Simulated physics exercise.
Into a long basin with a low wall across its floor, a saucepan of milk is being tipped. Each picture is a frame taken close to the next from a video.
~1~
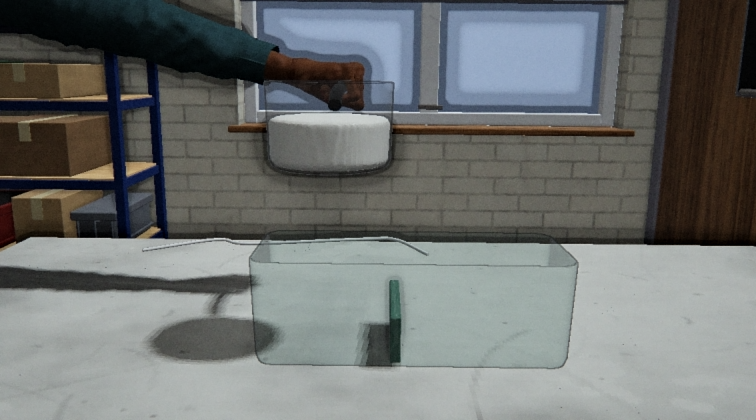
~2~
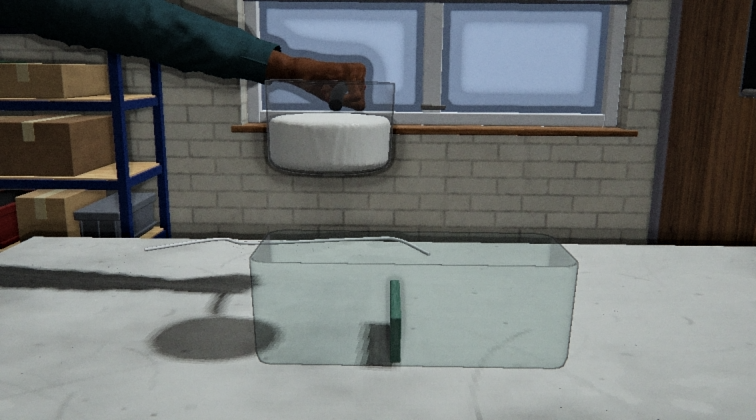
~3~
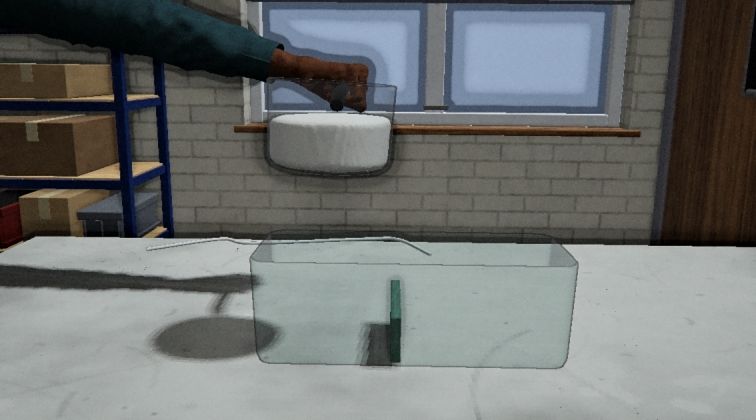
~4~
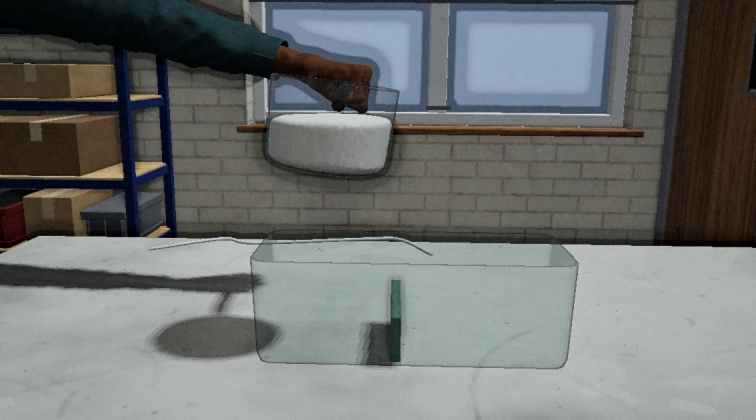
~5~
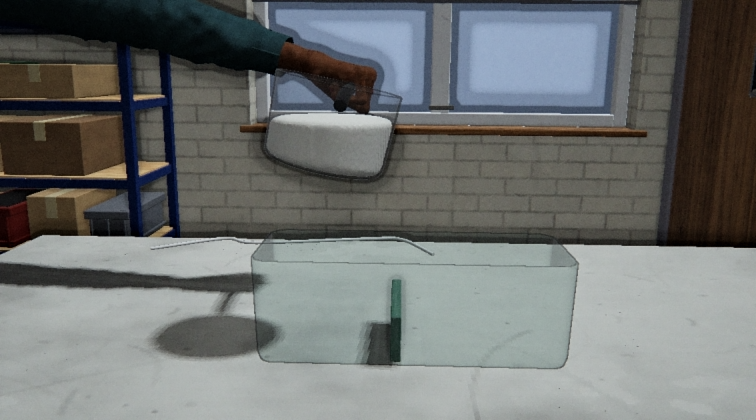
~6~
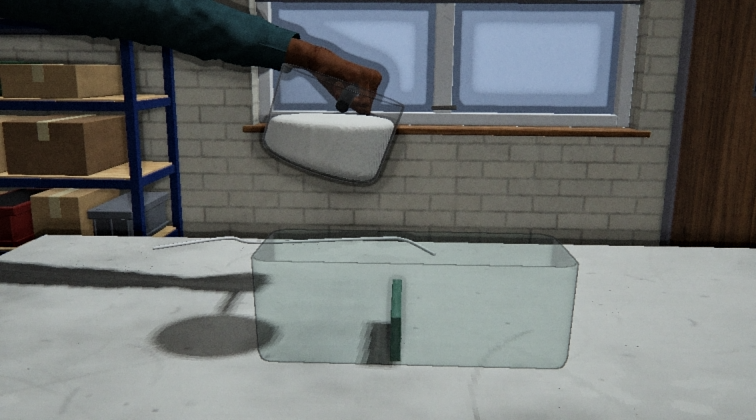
A clear saucepan of white milk, gripped from above by a gloved hand on a dark-sleeved arm, hangs level over a long glass basin with a low green wall across its floor. The hand then tilts the pan gradually, its right side dipping, while the milk's surface stays level inside.
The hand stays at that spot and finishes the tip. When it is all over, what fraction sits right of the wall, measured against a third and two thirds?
Past two thirds.
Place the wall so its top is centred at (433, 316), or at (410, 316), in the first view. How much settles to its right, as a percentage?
Well, it's close to 55 per cent for the first one, then 75 per cent for the other.
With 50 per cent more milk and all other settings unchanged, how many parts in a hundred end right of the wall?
Estimated share: Close to 95 per cent.
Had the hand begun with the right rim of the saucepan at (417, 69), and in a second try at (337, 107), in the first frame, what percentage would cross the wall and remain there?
First some 95, then 20 per cent.
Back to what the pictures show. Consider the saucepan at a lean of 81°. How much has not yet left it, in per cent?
65 per cent, roughly.
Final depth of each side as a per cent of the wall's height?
Some 0 per cent left and 50 right.
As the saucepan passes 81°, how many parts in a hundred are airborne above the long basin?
It comes to around 30 per cent.
A moment on, the saucepan is tipped on its side and 65 per cent is still to pour, 0 is left of the wall and 5 right of it.
Next, the saucepan is tipped right over and 12 per cent is still to pour, 2 is left of the wall and 73 right of it.
Then the saucepan is tipped right over and 0 per cent is still to pour, 3 is left of the wall and 95 right of it.
Later the saucepan is tipped right over and 0 per cent is still to pour, 3 is left of the wall and 97 right of it.
At rest 3 per cent lies left of the wall, 97 right of it and 1 outside.
